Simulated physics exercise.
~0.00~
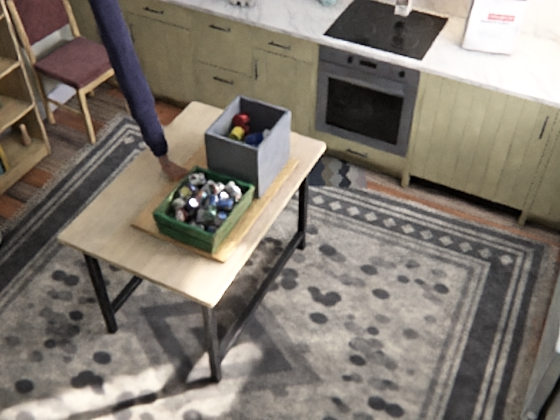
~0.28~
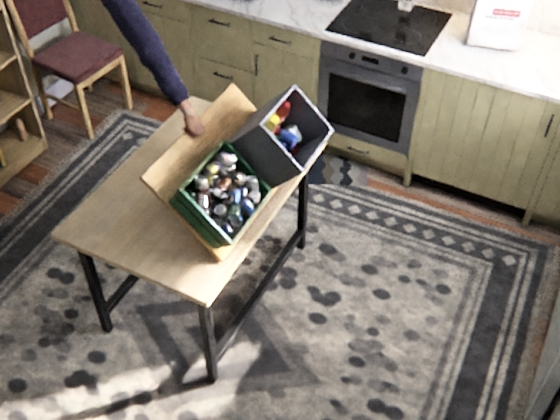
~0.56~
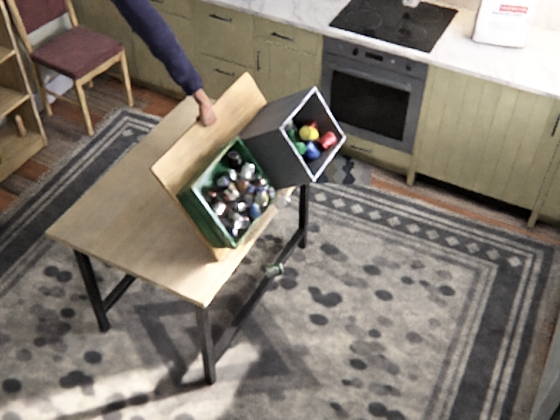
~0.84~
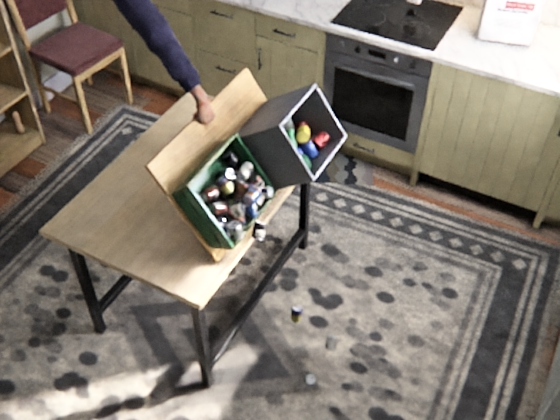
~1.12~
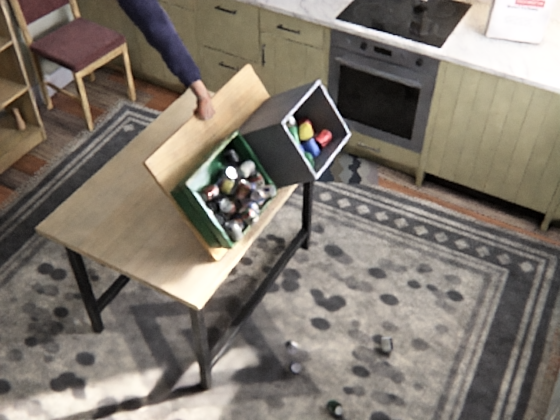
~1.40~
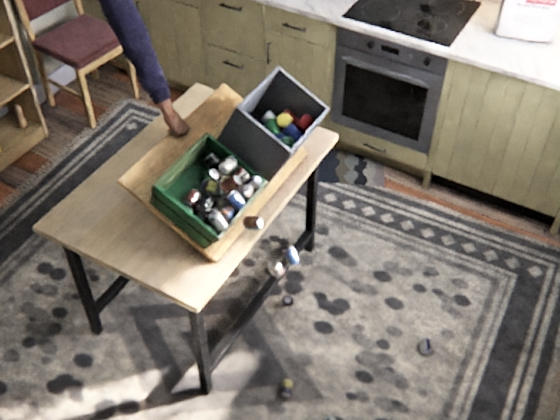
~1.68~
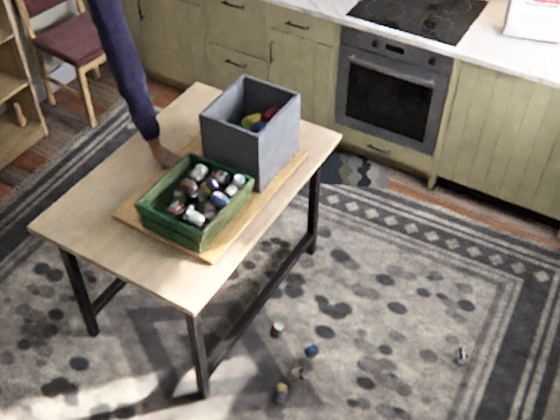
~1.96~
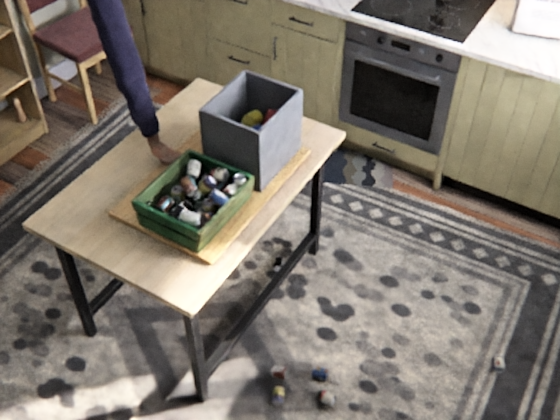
In a kitchen with pale green cupboards, a wooden table stands on a patterned rug, holding a board with a green crate of small cans and a taller grey crate of colourful jars. An arm in a dark sleeve lifts the board's left edge, tipping both crates steeply to the right. While the board is held there, a few cans spill from the green crate and drop to the rug. As the hand lowers the board, more cans tumble off. Finally the board lies flat, the jars remain in the grey crate, and several cans lie scattered on the floor.
